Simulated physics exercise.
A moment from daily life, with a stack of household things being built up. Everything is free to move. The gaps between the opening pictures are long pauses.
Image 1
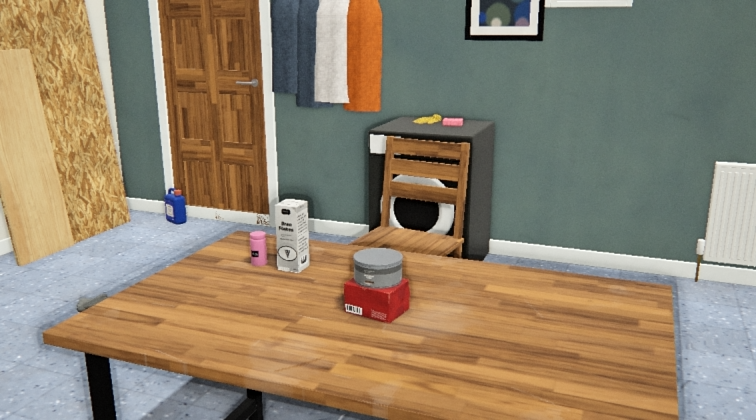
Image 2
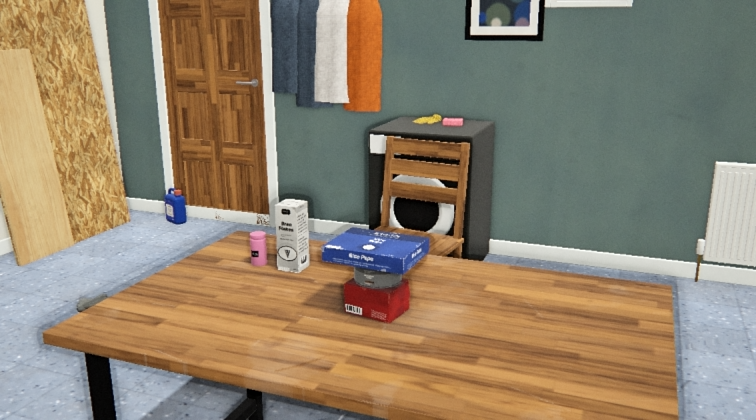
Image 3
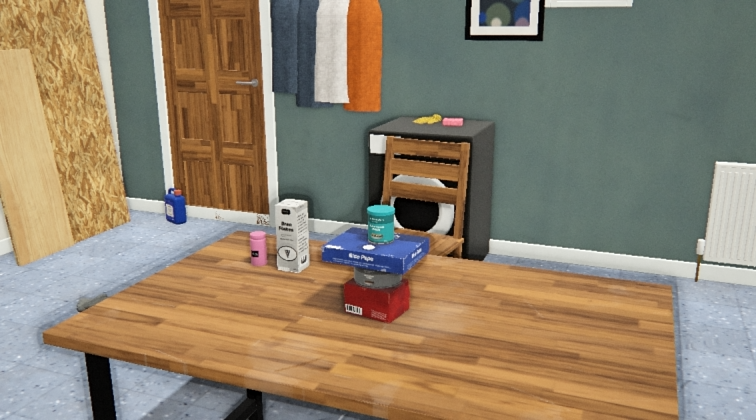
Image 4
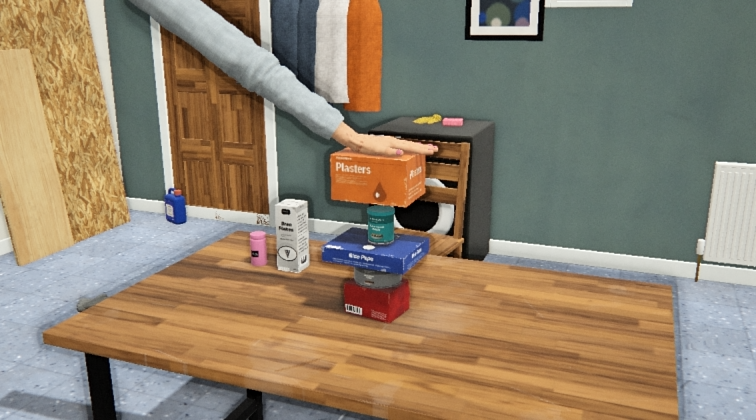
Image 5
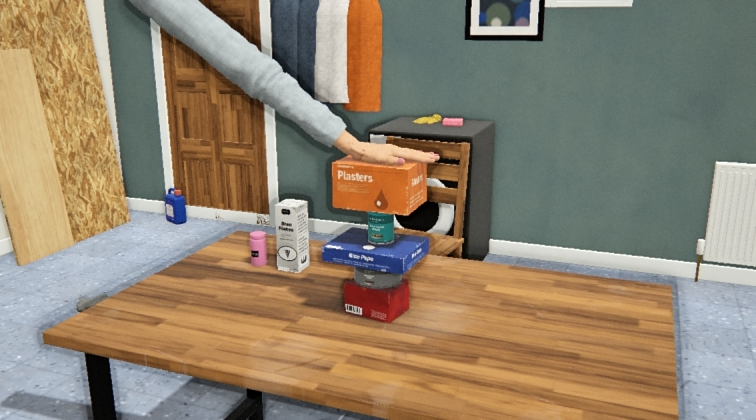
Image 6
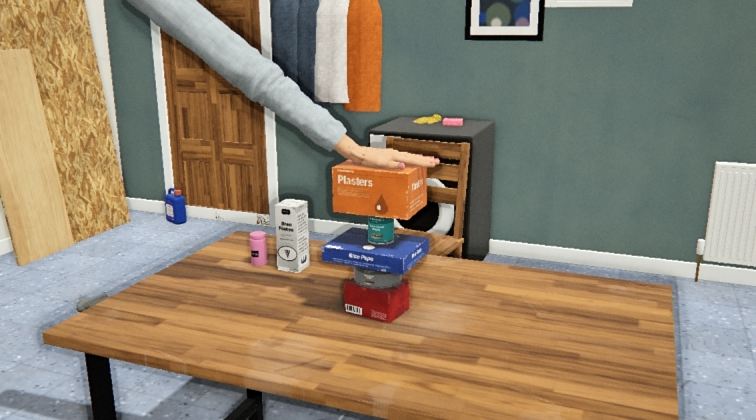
In a room with green walls, a grey round tin sits on a red box on a wooden table, and a blue packet, then a turquoise tin, are added on top. A grey-sleeved arm reaches in from the upper left and lowers an orange plasters box slightly onto the turquoise tin, hand resting on it.
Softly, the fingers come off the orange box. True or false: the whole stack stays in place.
True.
Then, 0.30 s on from there, no change.
Then, 1.10 s on from there, orange box resting near (381, 187).
In the end, all 7 unmoved. At the end, from the last picture's camera, orange box near (381, 187). The pile keeps its balance.
